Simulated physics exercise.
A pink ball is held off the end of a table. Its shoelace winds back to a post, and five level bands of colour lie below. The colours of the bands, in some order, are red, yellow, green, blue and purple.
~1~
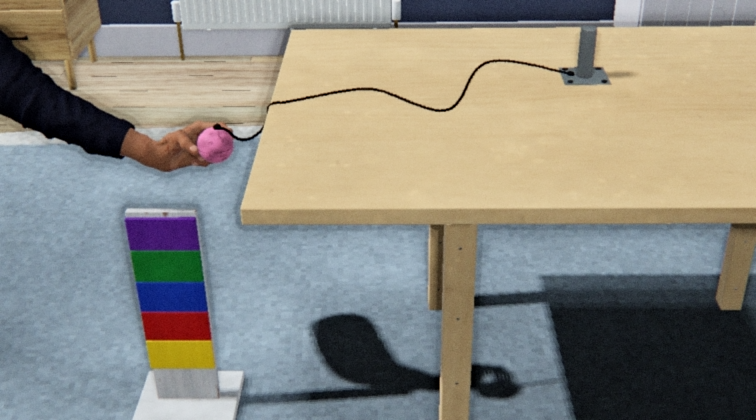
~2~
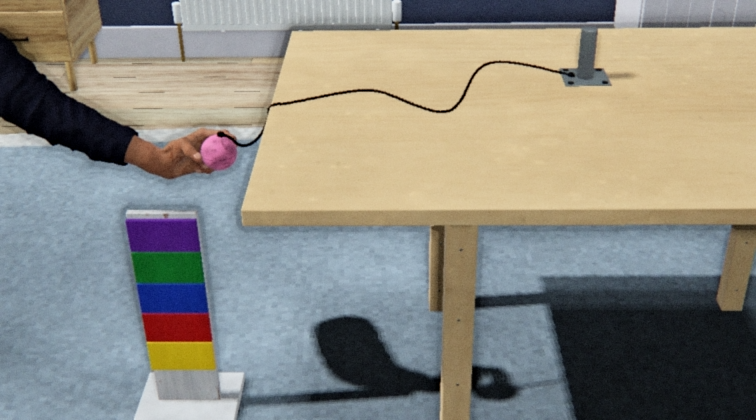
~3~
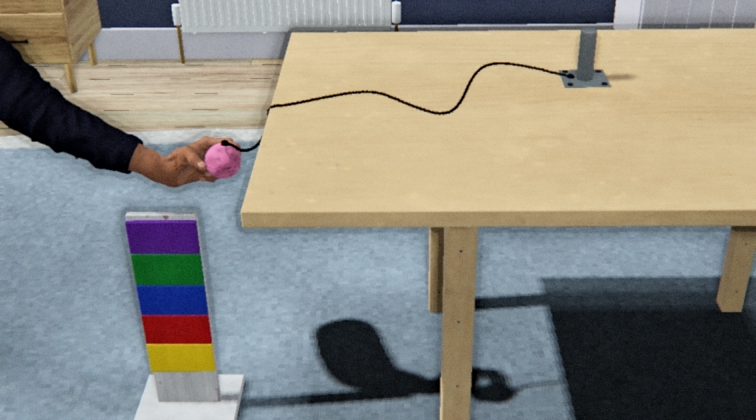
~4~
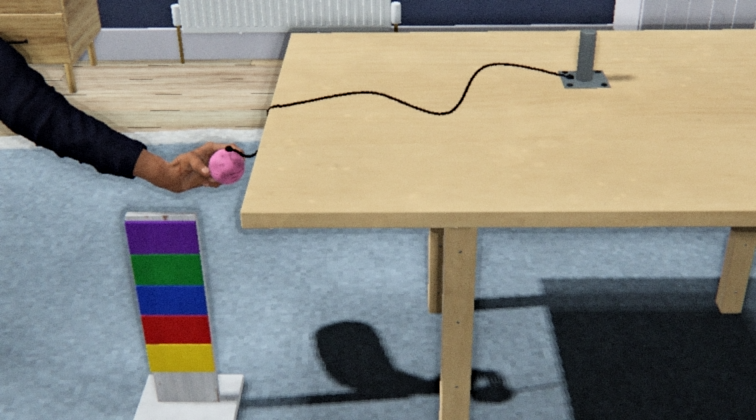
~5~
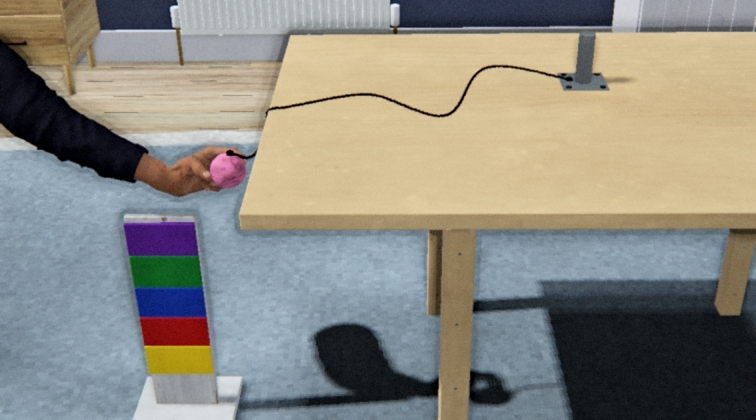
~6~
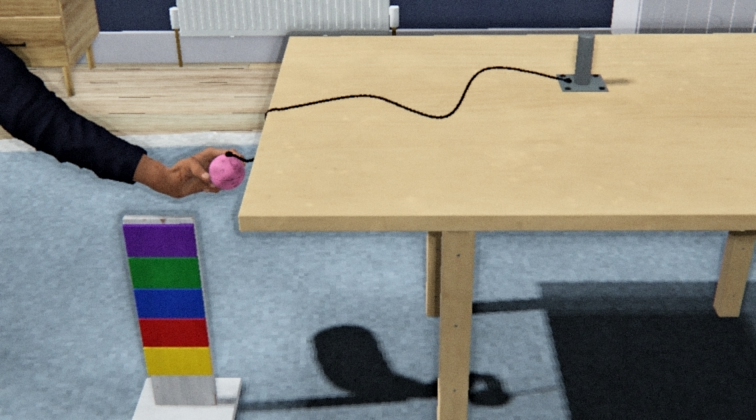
A hand reaching in from the left holds a pink ball just off the table's left end and lowers it slightly, easing a little to the right, while the black cord barely shifts and the camera stays almost still. The room, seen from slightly above, has a pale blue floor and a light wooden table. The cord winds to a grey post; below the ball stands a panel banded purple, green, blue, red and yellow.
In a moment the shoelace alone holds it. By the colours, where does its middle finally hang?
At the blue band.
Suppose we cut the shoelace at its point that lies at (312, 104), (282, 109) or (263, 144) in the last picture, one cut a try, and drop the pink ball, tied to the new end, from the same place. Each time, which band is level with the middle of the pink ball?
Each try in turn: None, it hangs higher; purple; green.
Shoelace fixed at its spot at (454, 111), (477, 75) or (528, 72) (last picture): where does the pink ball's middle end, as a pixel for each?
Going through the three tries, you get (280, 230), (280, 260) and (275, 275).
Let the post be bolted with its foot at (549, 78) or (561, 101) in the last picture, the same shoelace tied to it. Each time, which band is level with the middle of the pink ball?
Try one - red; try two - red.
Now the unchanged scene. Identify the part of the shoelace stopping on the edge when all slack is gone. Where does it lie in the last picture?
Position: Approx. (384, 99).
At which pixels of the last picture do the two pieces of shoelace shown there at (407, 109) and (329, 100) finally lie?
At (304, 94) for the first, at (275, 150) for the second.
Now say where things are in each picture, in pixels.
The first frame shows pink ball (216, 145); purple (162, 236); green (167, 267); blue (172, 298); red (176, 327); yellow (181, 356).
The second frame shows pink ball (219, 153); shoelace through (535, 67) (474, 76) (450, 111) (376, 91) (289, 103).
The third frame shows pink ball (223, 161).
The fourth frame shows pink ball (227, 167); shoelace through (535, 69) (473, 78) (449, 113) (375, 93) (288, 105).
The fifth frame shows pink ball (228, 170).
The sixth frame shows pink ball (227, 172); shoelace through (533, 73) (471, 82) (447, 116) (374, 97) (286, 109).
Early on, ball near (248, 299); level with blue.
Midway, ball near (318, 268); level with blue.
Near the end, ball near (272, 286); level with blue.
Finally, ball near (284, 278); level with blue. The shoelace holds its middle at blue.
